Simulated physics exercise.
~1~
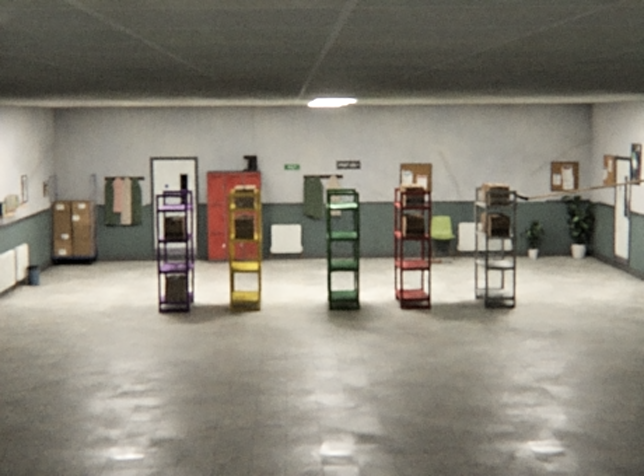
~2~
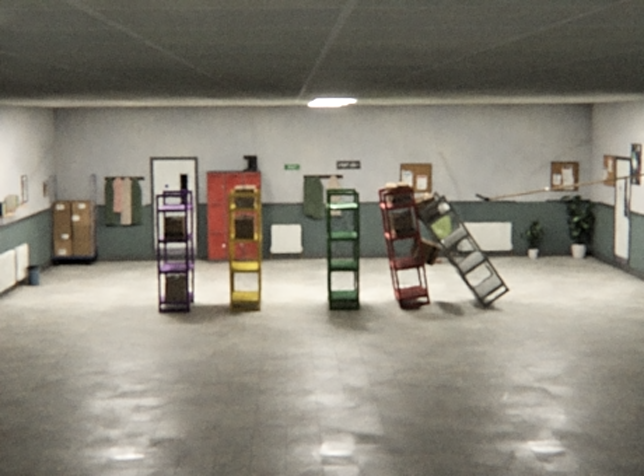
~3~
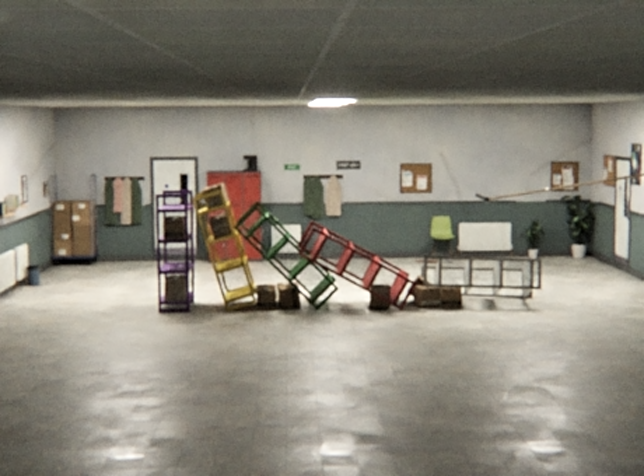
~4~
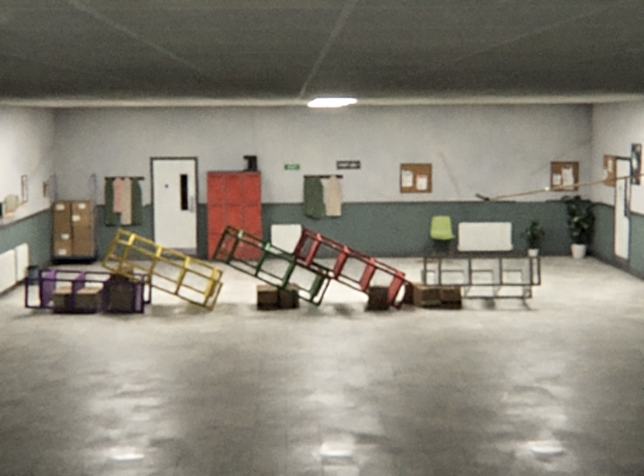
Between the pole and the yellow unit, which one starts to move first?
The pole starts to move first. The yellow unit is still upright and in place then, and only tilts later as the toppling units reach it.
